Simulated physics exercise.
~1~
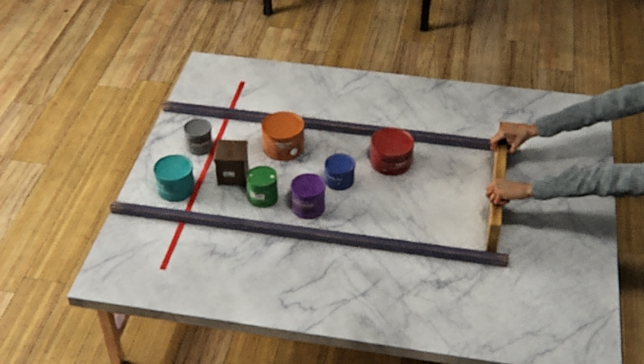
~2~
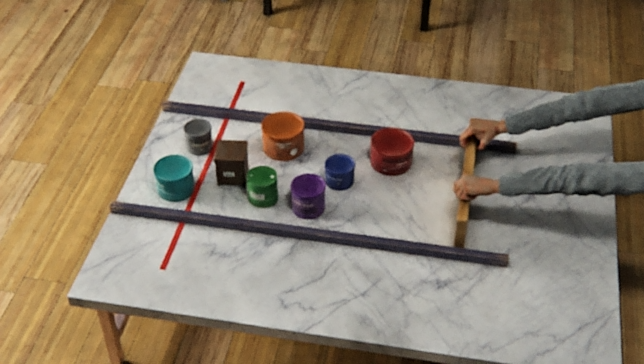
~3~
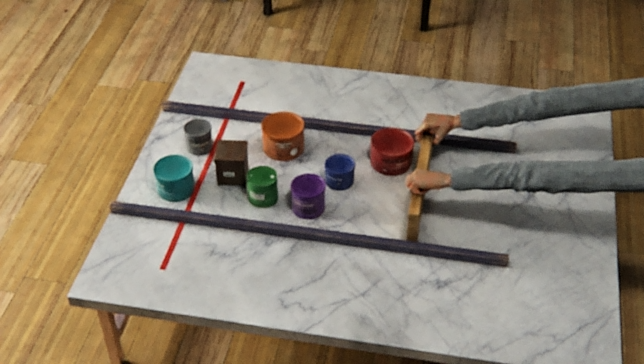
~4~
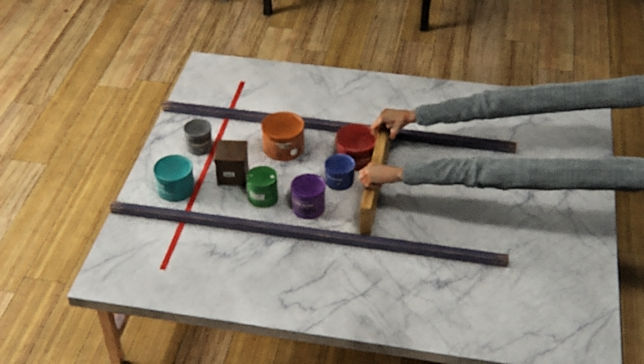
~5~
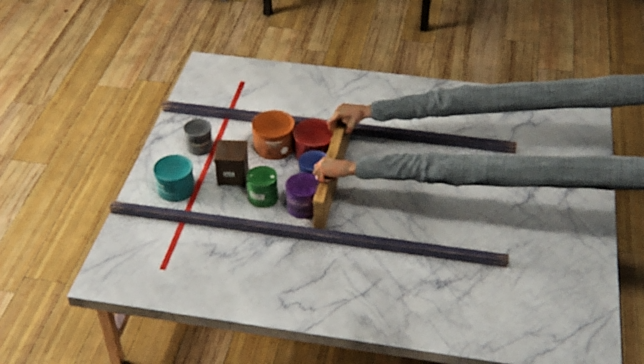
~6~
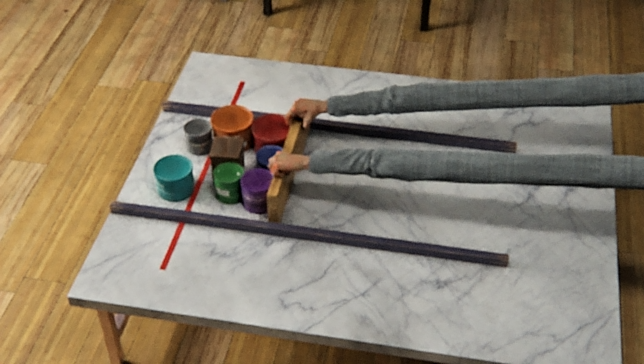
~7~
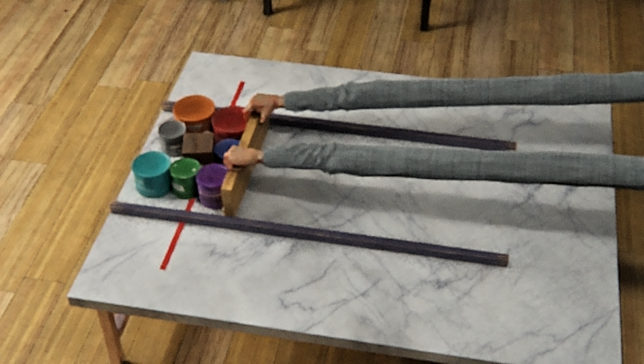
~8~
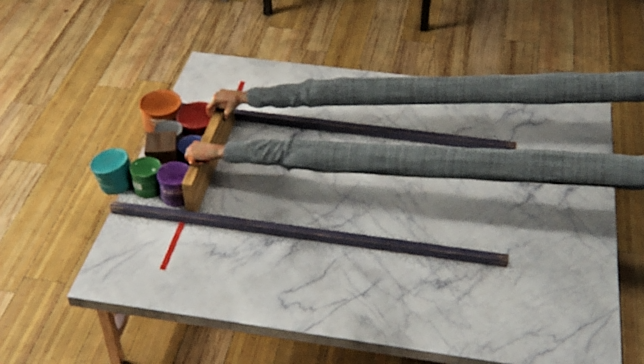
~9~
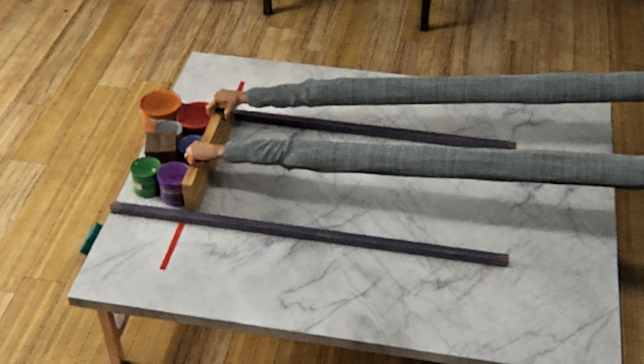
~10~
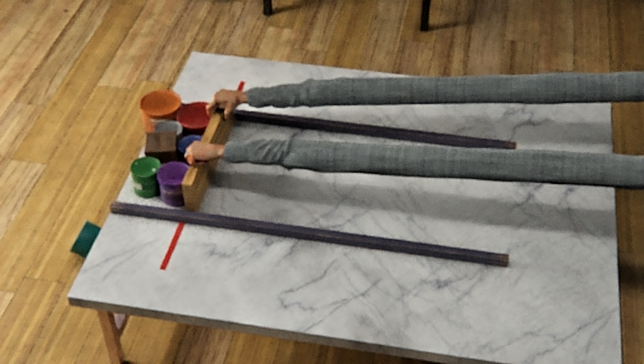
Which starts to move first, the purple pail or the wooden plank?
The wooden plank starts to move first, pushed left by the hands. The purple pail stays still until later, when it begins sliding left too.
